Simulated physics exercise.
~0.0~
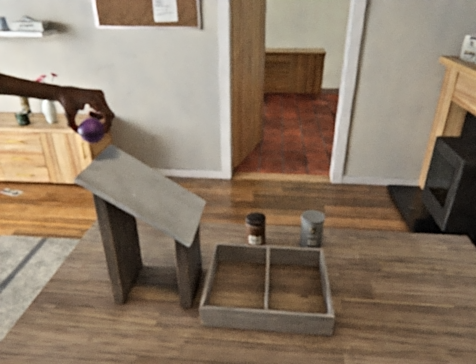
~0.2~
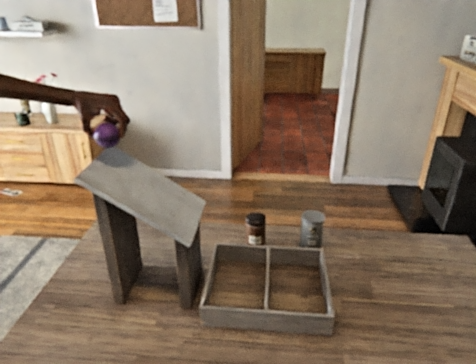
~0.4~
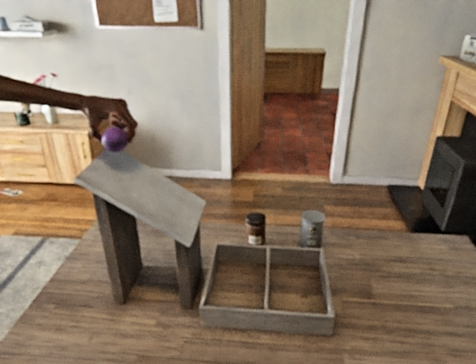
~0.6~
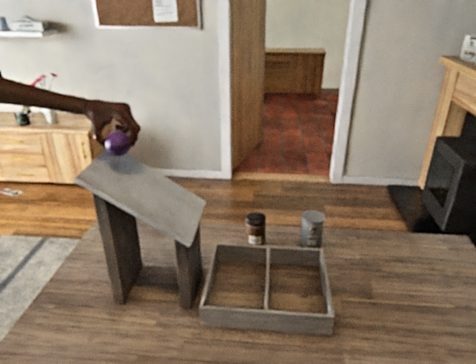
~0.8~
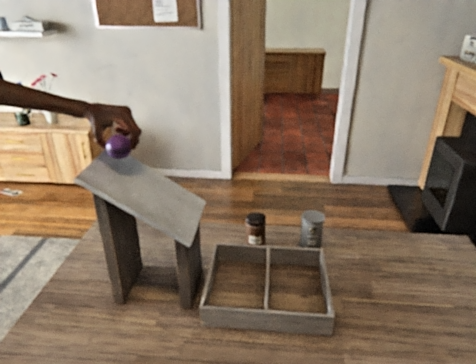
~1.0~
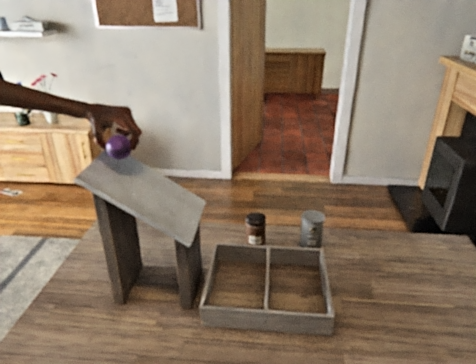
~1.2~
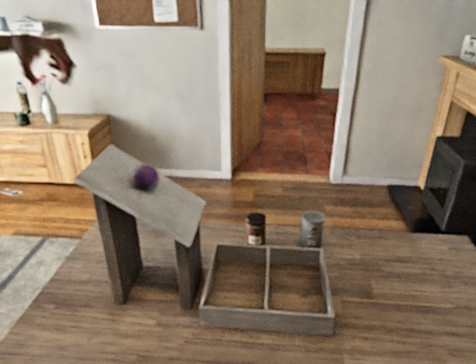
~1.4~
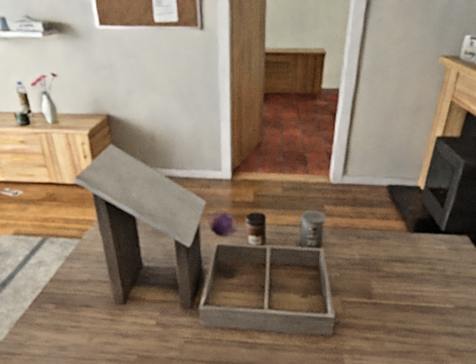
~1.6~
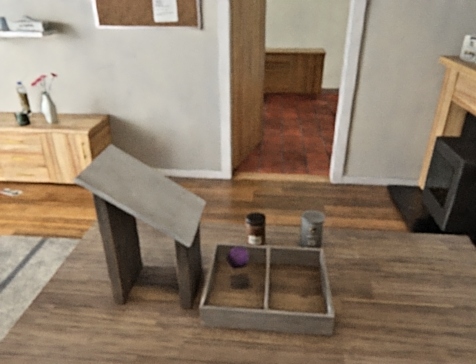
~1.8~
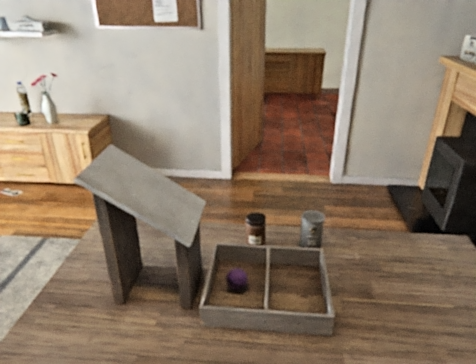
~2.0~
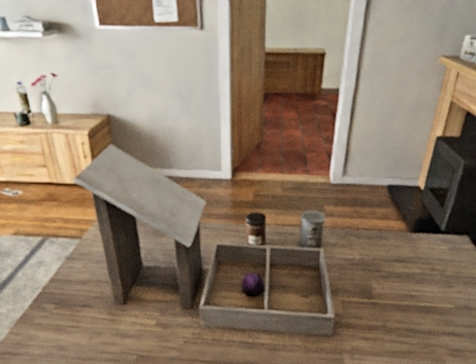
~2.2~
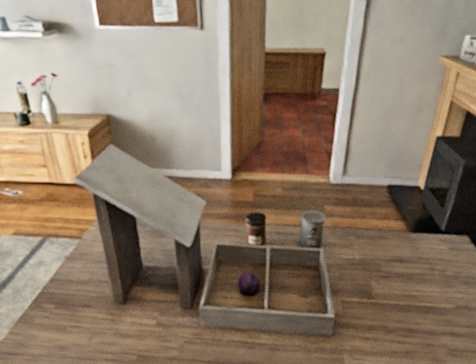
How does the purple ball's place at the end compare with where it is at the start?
At the start the purple ball is held by a hand above the upper end of the ramp. At the end it rests in the left bay of the tray, lower and to the right.
